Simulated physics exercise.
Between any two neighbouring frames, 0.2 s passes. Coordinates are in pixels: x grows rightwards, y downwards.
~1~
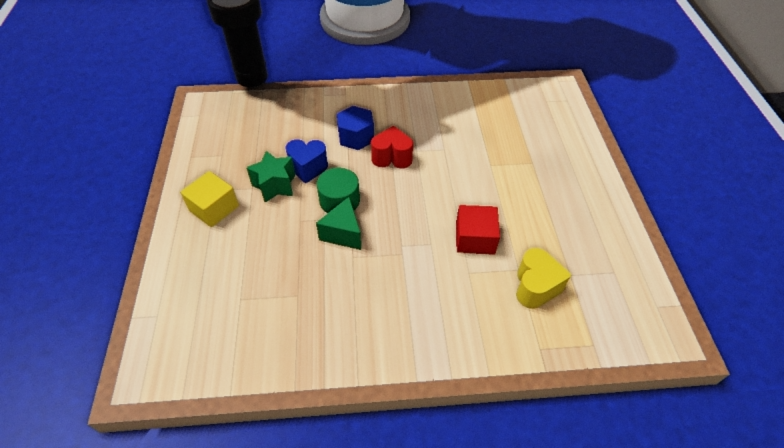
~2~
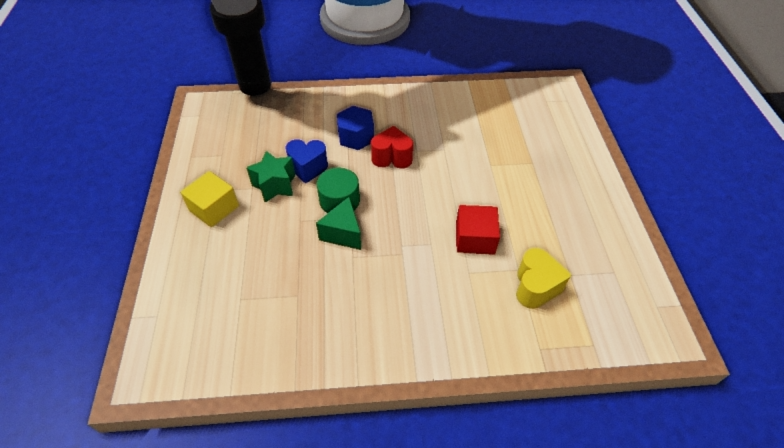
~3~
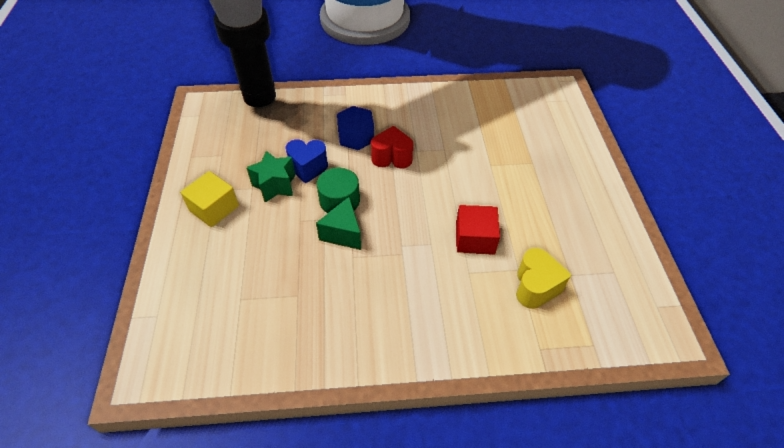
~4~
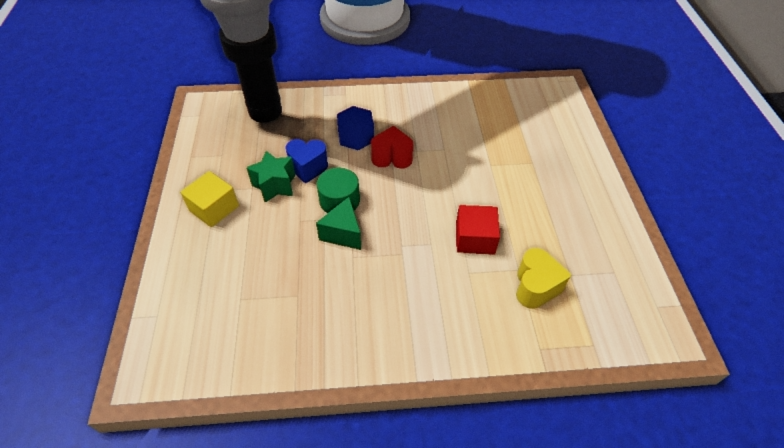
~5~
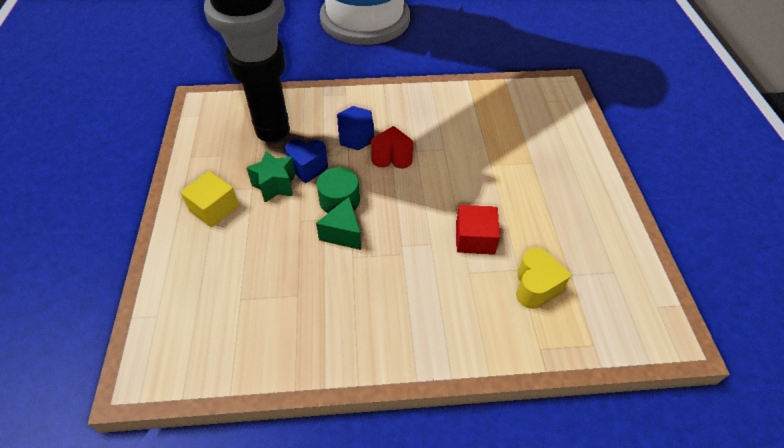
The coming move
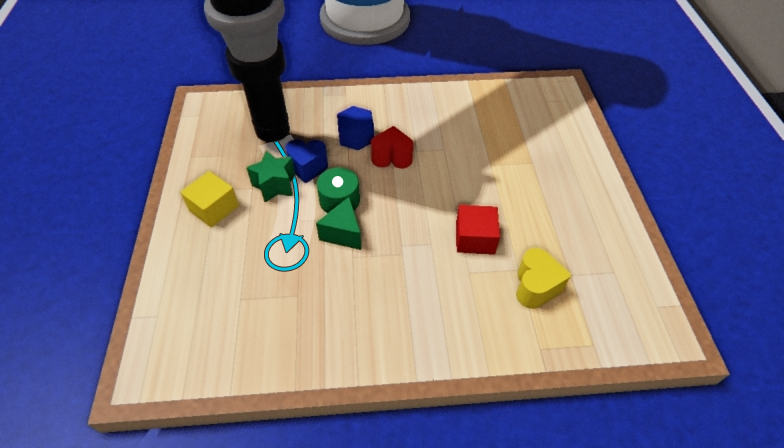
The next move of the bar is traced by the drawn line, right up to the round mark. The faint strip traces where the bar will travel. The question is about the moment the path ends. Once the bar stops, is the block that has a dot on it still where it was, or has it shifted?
That one moves away.
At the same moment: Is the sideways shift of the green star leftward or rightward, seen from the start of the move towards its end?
Moves right.
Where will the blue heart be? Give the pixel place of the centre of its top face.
In the picture, that point is around (329, 170).
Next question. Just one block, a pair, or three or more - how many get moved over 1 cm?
The result: Three blocks or more.
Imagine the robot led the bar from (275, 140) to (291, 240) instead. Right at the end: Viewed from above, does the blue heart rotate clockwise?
No, that is not how it ends up.
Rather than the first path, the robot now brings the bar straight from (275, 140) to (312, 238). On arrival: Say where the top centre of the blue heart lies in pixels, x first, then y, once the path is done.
At roughly (323, 163).
The drawn path runs from (275, 140) via (292, 171) and (296, 209), ending at (287, 252); the dot is on the green round block.
What follows on the original path. One third of the way, bar at (290, 163); green star at (269, 175); blue heart at (322, 163), turned 35° anticlockwise; green round block at (348, 186); green triangle at (343, 220), turned 15° clockwise.
Two thirds of the way, bar at (295, 201); green star at (256, 200), turned 55° clockwise; blue heart at (329, 170), turned 90° anticlockwise; green round block at (357, 188); green triangle at (344, 221), turned 25° clockwise.
At the end, bar at (285, 244); green star at (252, 206), turned 90° clockwise; blue heart at (329, 170), turned 90° anticlockwise; green round block at (357, 188); green triangle at (344, 221), turned 25° clockwise.
